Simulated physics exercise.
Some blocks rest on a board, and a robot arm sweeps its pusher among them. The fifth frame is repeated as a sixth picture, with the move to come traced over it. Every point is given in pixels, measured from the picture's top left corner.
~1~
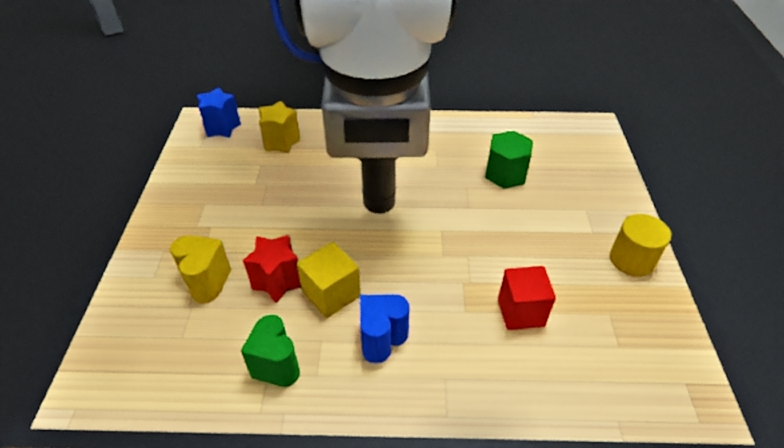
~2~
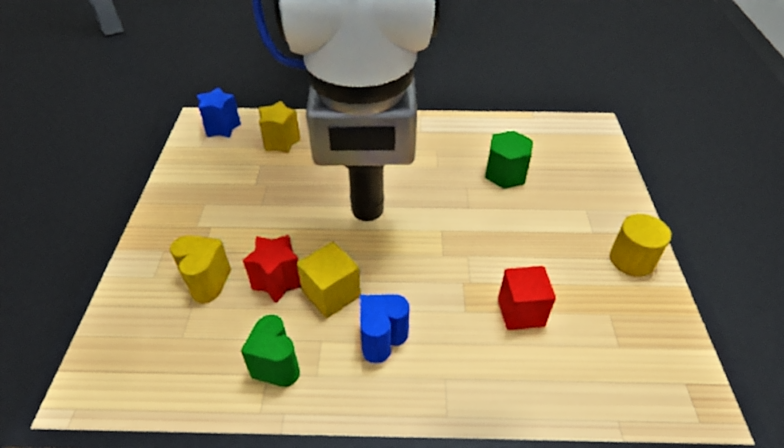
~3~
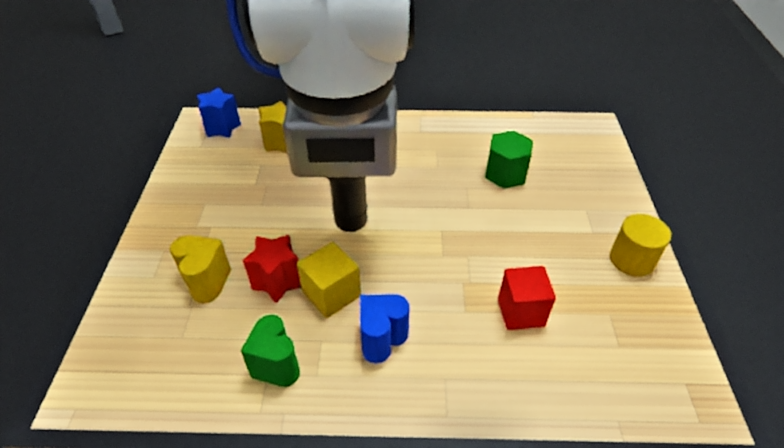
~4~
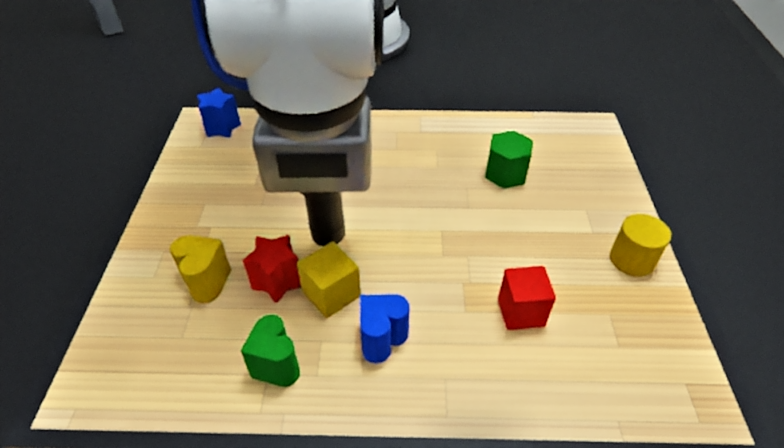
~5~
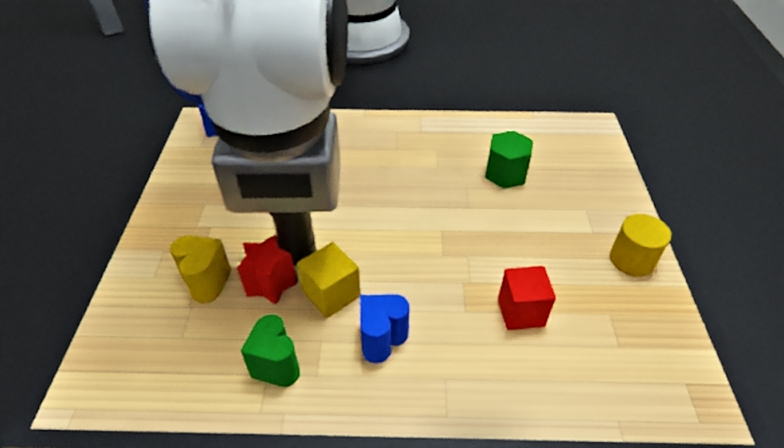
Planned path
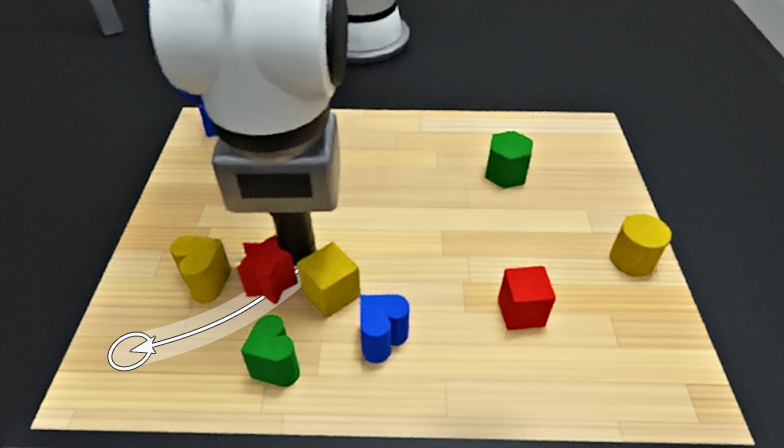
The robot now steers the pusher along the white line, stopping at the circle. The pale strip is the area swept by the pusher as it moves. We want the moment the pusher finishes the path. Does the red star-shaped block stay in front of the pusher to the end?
Short answer: Yes.
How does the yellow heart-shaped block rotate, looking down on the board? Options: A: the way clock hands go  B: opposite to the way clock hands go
Answer: A.
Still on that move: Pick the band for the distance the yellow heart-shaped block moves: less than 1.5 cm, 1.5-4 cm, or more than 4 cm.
It will fall in the lowest band, under 1.5 cm.
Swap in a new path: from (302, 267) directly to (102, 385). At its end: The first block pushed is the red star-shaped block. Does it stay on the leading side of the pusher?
It sits in front of the pusher.
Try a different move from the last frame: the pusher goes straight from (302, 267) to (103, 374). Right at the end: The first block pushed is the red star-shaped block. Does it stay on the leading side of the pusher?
I believe the red star-shaped block keeps its place ahead of the pusher.
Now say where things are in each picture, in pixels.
The first picture shows tip of the pusher (379, 203), middles of tops, yellow heart-shaped block (195, 252), red star-shaped block (271, 252), yellow square block (328, 265).
The second picture shows pusher (368, 211), nothing pushed.
The third picture shows pusher (351, 221), nothing pushed.
The fourth picture shows pusher (328, 235), nothing pushed.
The fifth picture shows pusher (299, 253), yellow heart-shaped block (195, 252), red star-shaped block (263, 254), yellow square block (328, 265).
The line goes from (302, 267) over (255, 302) and (197, 331) to (131, 351).
On the path given first. One third of the way, pusher (250, 289); yellow heart-shaped block (185, 255), turned 25° clockwise; red star-shaped block (206, 288).
Two thirds of the way, pusher (190, 318); yellow heart-shaped block (184, 255), turned 30° clockwise; red star-shaped block (140, 318).
At the end, pusher (122, 338); yellow heart-shaped block (184, 255), turned 30° clockwise; red star-shaped block (67, 339); yellow square block unmoved.
